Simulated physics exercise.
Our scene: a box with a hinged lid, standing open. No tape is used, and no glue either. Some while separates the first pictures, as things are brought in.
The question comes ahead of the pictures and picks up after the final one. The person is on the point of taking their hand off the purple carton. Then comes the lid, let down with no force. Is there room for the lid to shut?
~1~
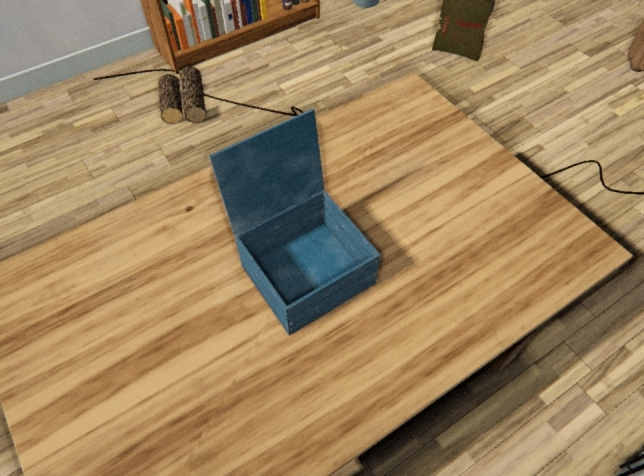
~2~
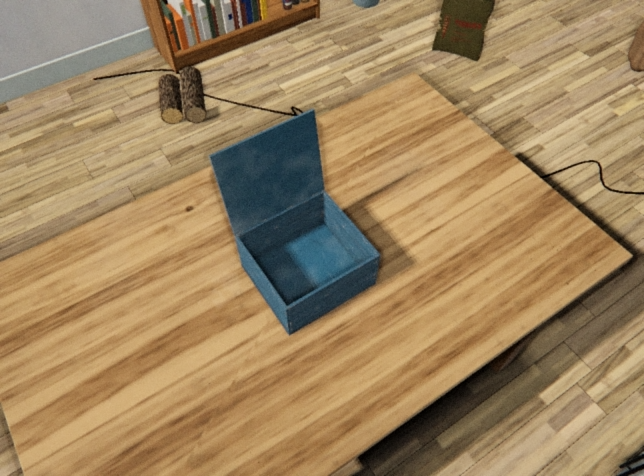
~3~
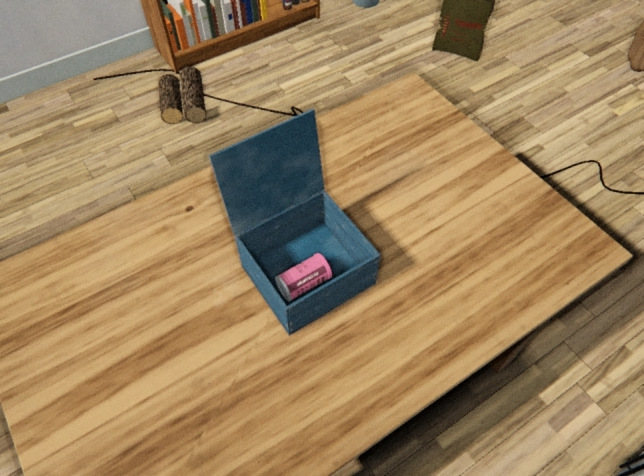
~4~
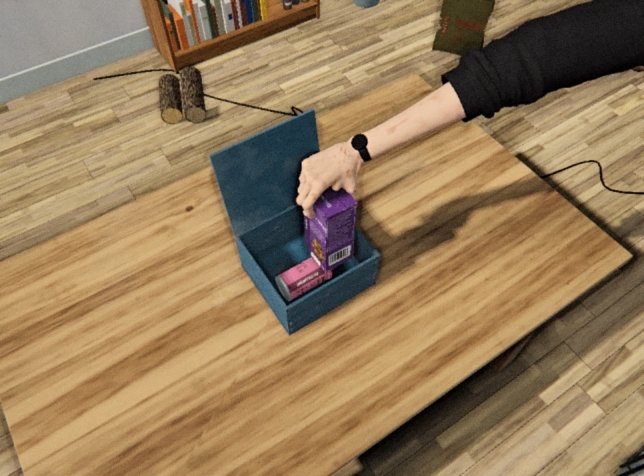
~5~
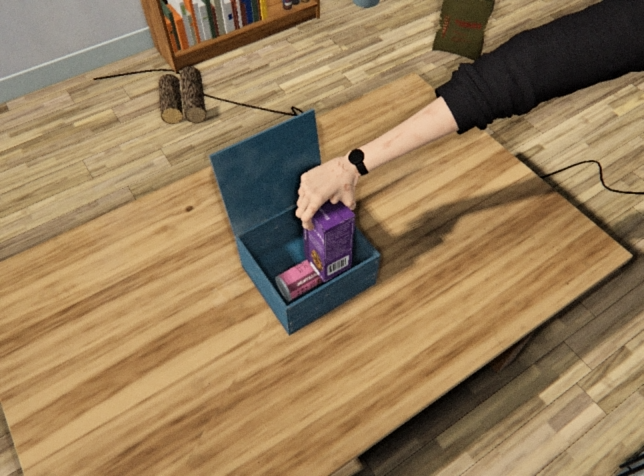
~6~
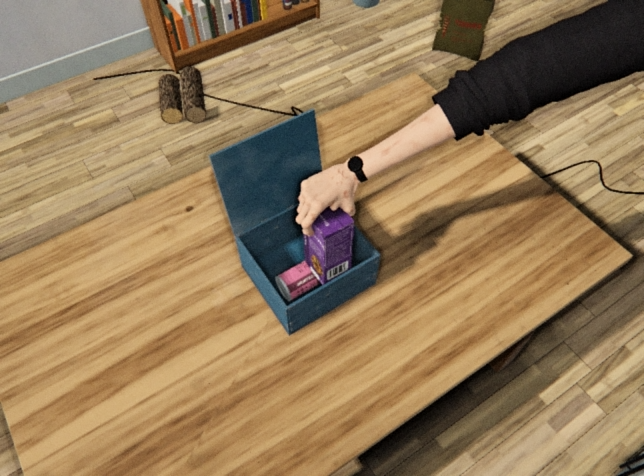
The lid is going to stand open.
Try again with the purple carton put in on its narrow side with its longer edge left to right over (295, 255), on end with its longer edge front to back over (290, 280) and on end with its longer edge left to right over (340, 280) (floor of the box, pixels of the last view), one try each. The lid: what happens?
Lid: First closed, second open, third open.
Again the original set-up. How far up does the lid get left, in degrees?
The answer is about 25 degrees.
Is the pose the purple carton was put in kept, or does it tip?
Well, it ends up skewed.
Then, 0.60 s after the last picture, purple carton tipped 45° from how it was near (327, 255); pink tin rolled about its own width.
Then, 1.50 s after the last picture, lid 68° above the rim; purple carton tipped 44° from how it was near (325, 254); pink tin rolled about its own width.
Then, 1.90 s after the last picture, lid 25° above the rim; purple carton tipped 44° from how it was near (325, 254); pink tin rolled about its own width.
At rest, lid 25° above the rim; tipped over in the box, purple carton; moved from the start, pink tin. Seen from the same camera at the end, purple carton near (325, 254).
